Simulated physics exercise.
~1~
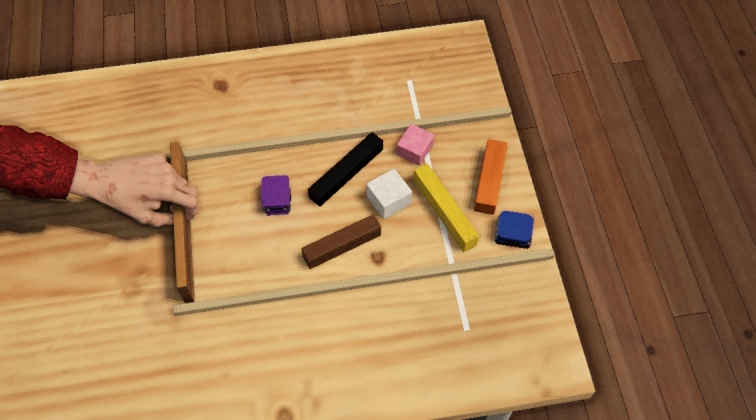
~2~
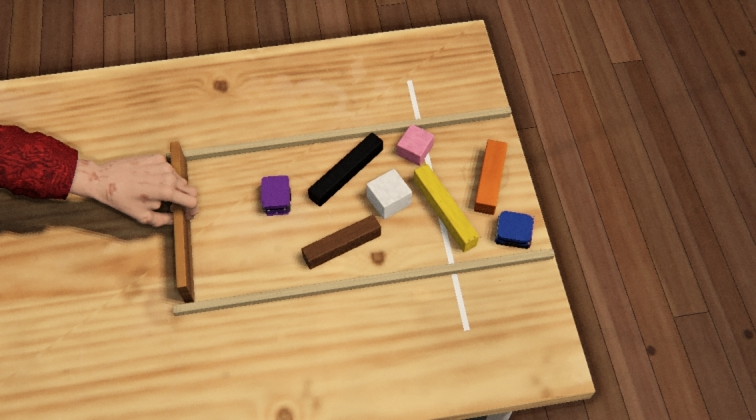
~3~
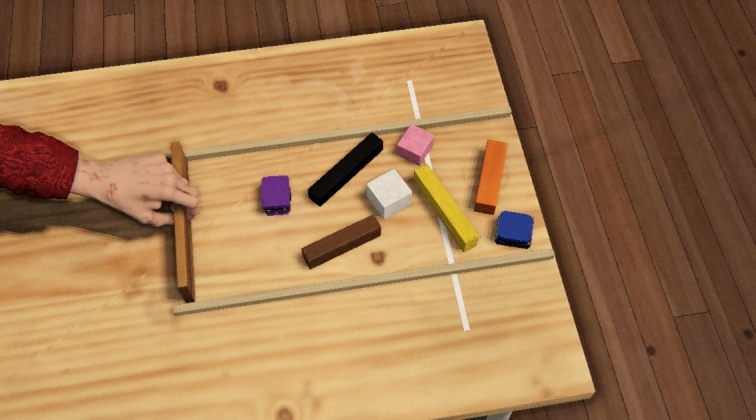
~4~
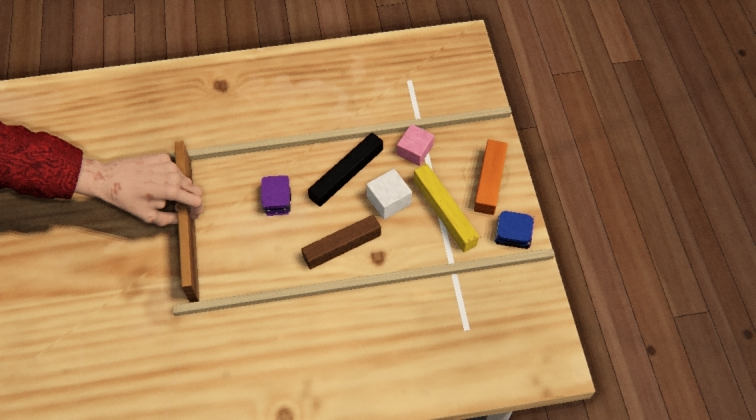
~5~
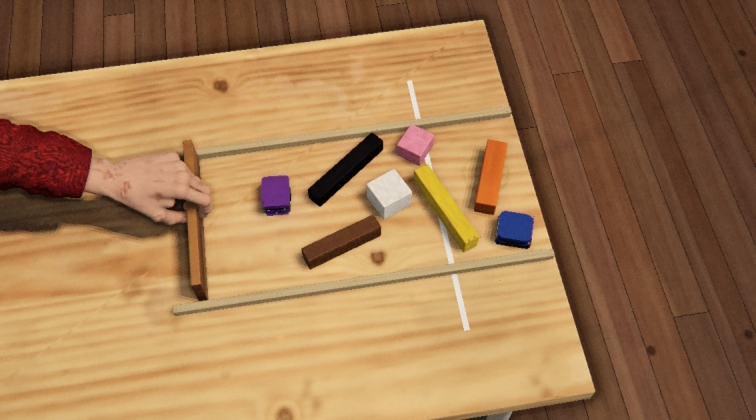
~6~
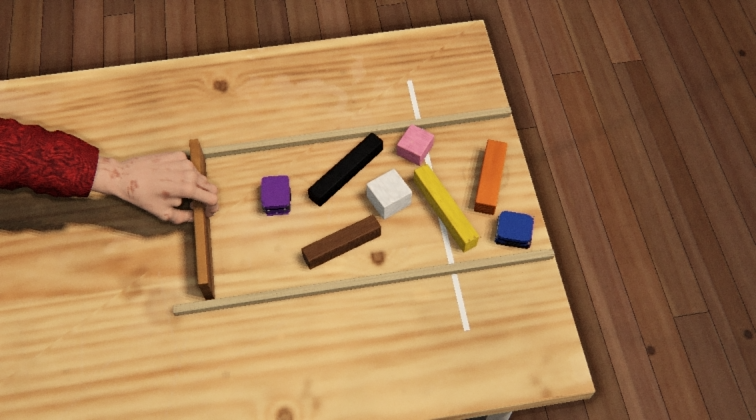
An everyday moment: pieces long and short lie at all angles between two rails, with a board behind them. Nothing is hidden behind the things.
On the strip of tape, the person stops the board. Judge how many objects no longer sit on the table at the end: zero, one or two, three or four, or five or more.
Off the edge: One or two.
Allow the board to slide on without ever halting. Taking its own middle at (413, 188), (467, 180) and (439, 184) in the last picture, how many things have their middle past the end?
Going through the three positions, you'd get 0, 3 and 2.
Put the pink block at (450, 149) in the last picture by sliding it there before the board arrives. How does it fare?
In that case it keeps its place.
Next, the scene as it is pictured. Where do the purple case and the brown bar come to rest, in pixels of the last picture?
The purple case stops around (445, 174); the brown bar around (486, 227).
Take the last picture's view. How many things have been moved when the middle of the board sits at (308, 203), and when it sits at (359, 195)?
By then 3, and later 6.
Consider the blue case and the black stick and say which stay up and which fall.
At the finish the blue case goes down and the black stick stays put.
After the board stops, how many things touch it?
Number in contact with it: 2.
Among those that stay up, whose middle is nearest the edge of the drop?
Yellow bar.
Soon after, none off yet; blue case at rest near (515, 230); orange stick at rest near (491, 177); yellow bar at rest near (445, 208).
In the end, the number that fall off is one or two; gone, orange stick and blue case.
